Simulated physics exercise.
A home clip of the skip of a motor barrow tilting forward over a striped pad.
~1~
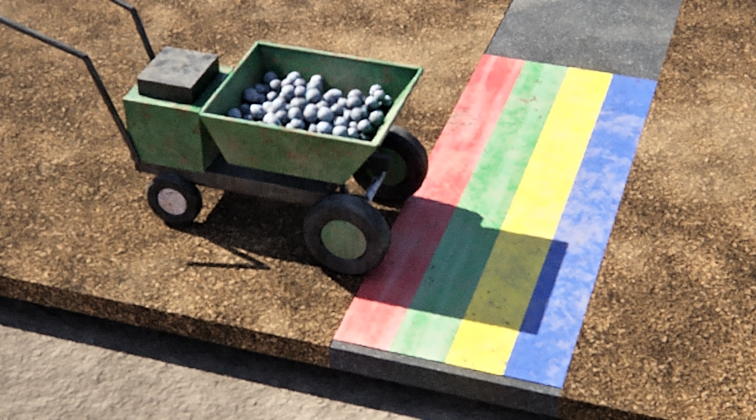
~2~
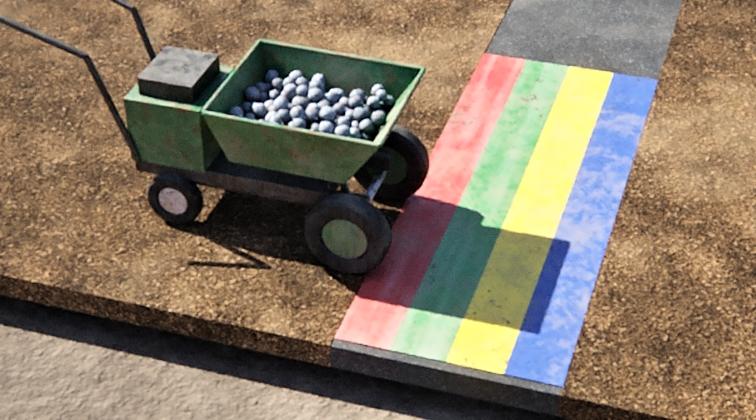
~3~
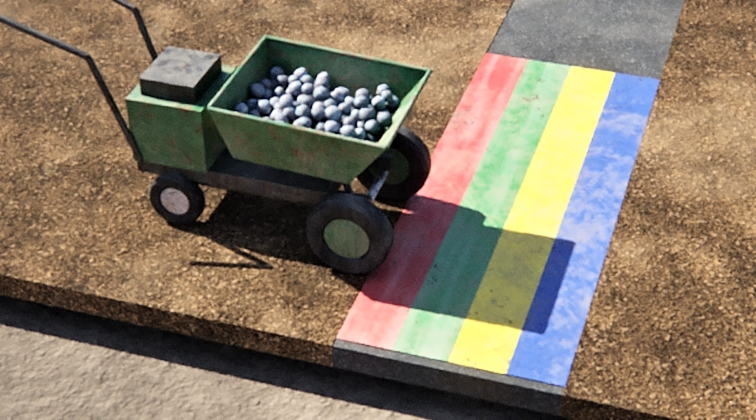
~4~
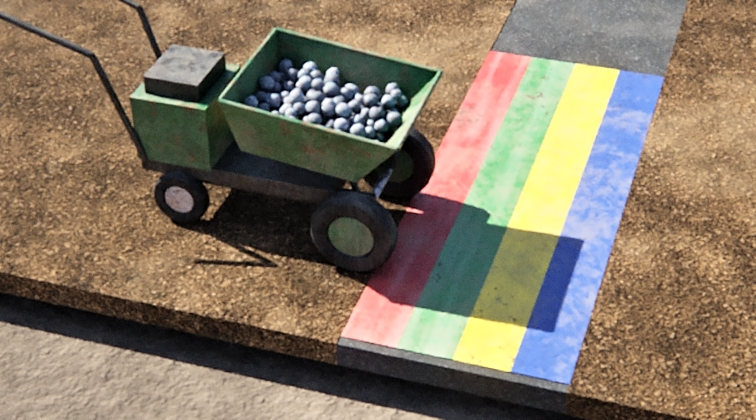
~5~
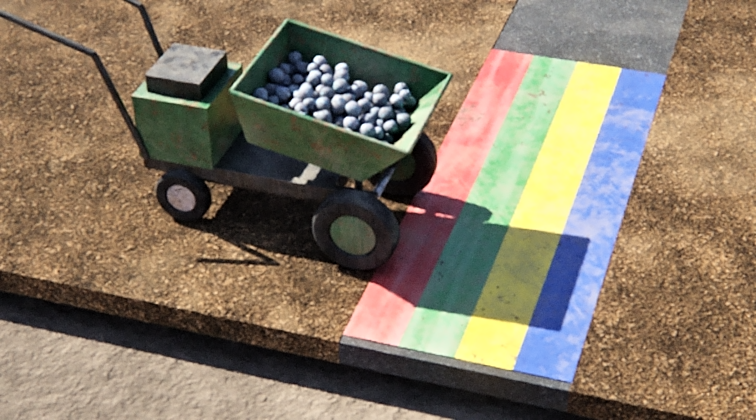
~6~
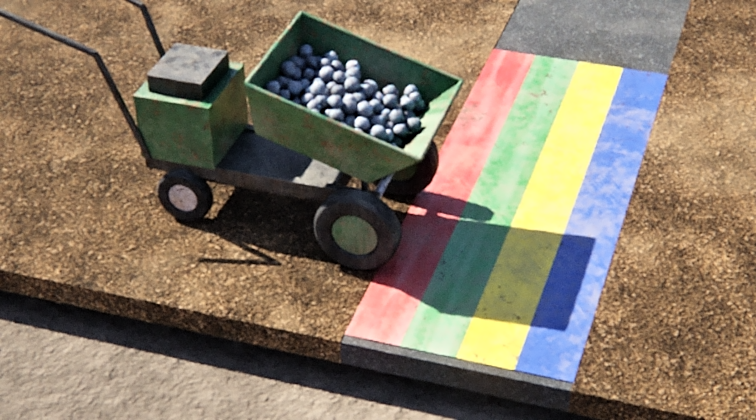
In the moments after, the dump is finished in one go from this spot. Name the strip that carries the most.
The yellow one gets the largest share.
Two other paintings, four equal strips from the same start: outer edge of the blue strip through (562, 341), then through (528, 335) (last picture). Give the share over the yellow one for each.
Roughly 40 per cent, and 20 per cent.
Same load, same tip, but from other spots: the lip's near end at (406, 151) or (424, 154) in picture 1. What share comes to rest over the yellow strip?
Roughly 40 per cent, and 20 per cent.
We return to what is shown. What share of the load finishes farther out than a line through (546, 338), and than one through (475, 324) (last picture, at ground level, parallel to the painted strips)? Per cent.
First some 20, then 70 per cent.
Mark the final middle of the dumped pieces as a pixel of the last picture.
Near (537, 247).
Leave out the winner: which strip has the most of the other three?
In second place: That blue strip.
Shortly afterwards, skip tipped steeply; the whole lot in the skip.
Next, skip tipped right over; all but a few in the skip; a little over the yellow strip; only a few falling.
Some moments later, skip tipped right over; near a quarter in the skip; a little over the green strip; near half over the yellow strip; near a quarter over the blue strip; a little off the paint.
In the end, skip tipped right over; a little in the skip; none at all over the red strip; a little over the green strip; near half over the yellow strip; near a quarter over the blue strip; a little off the paint.
